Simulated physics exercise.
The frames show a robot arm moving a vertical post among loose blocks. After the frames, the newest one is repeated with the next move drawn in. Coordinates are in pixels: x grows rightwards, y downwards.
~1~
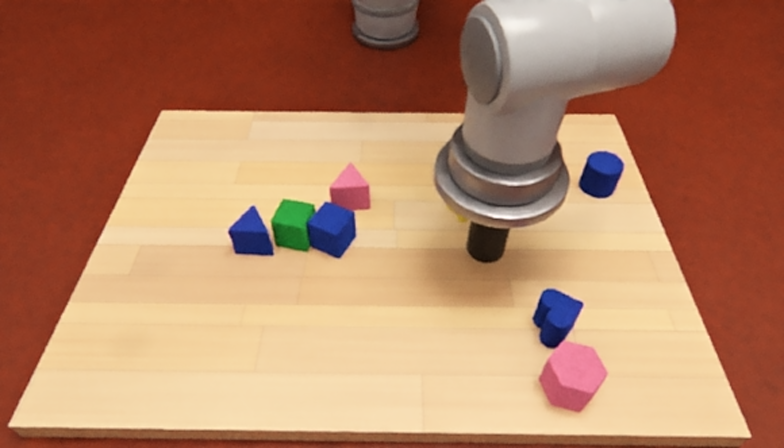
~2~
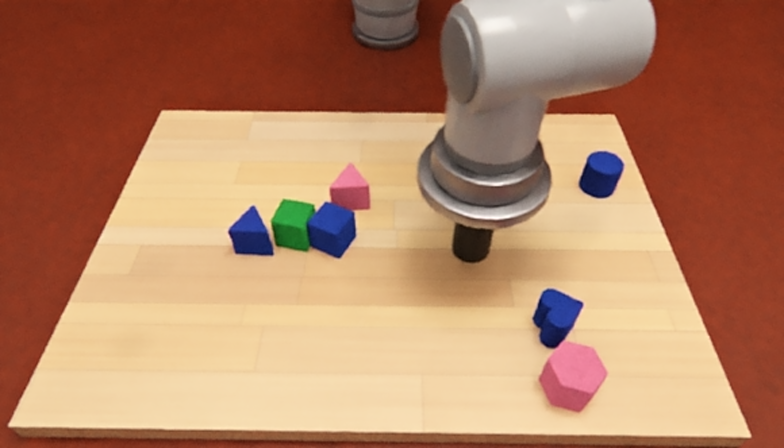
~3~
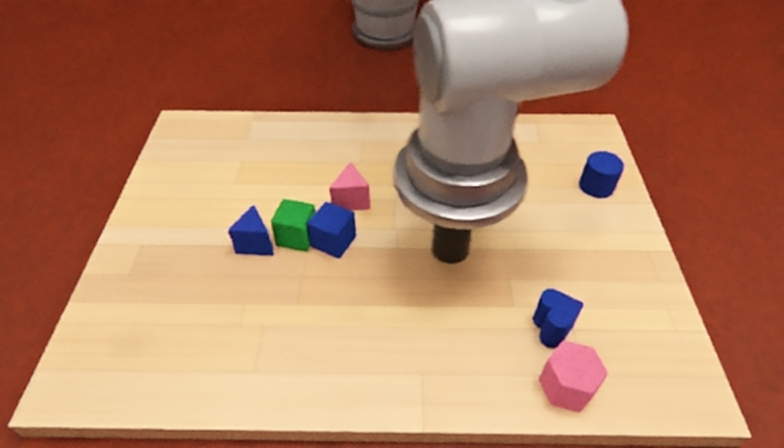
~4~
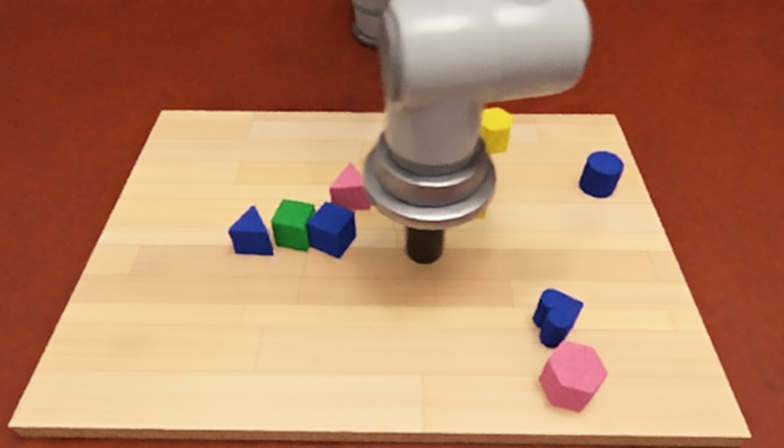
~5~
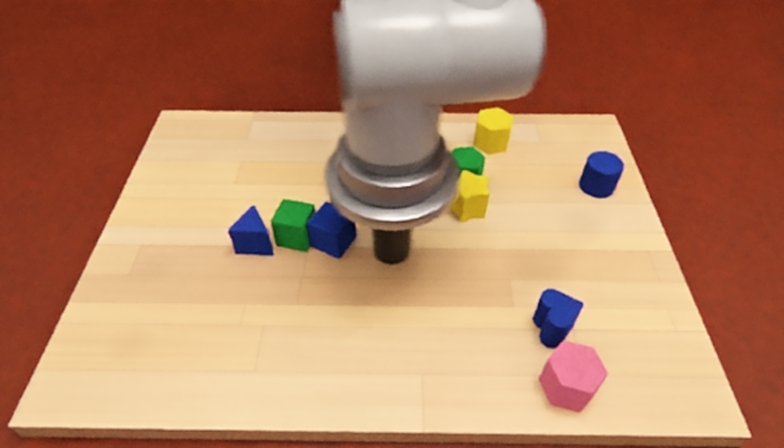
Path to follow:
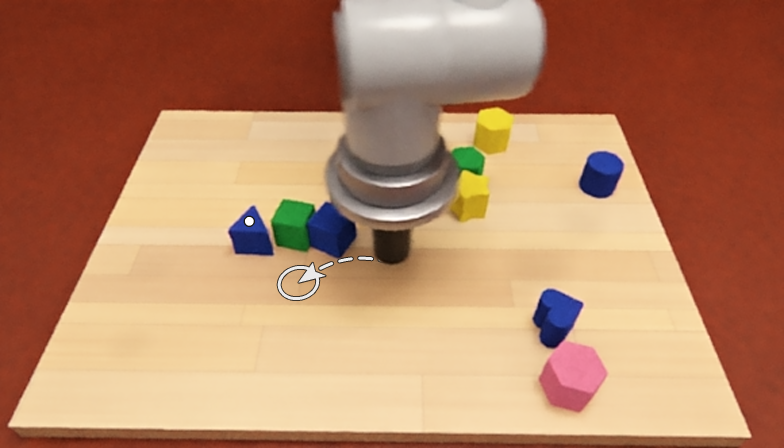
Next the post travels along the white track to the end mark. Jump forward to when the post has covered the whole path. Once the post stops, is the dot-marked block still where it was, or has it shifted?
The block stays on its spot.
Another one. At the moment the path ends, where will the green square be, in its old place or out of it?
From what I can tell, it won't keep its place.
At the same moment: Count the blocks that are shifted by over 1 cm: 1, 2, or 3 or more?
Once the path ends, two blocks will have shifted.
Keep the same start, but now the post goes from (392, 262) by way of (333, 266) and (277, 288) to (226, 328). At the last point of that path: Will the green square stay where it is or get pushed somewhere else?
The block in question is displaced by the end.
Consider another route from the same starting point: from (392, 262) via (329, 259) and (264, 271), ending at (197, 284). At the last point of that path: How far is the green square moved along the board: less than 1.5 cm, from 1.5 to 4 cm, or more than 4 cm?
My answer is that it shifts over 4 cm.
The drawn path runs from (392, 262) over (359, 258) and (327, 265) to (299, 283); the dot is on the blue three-sided block.
On the path given first. One third of the way, post at (358, 247); nothing pushed yet.
Two thirds of the way, post at (324, 254); green square at (275, 202), turned 25° clockwise; blue square at (305, 218), turned 25° clockwise.
At the end, post at (296, 271); blue three-sided block not moved; green square at (274, 202), turned 25° clockwise; blue square at (304, 218), turned 30° clockwise.
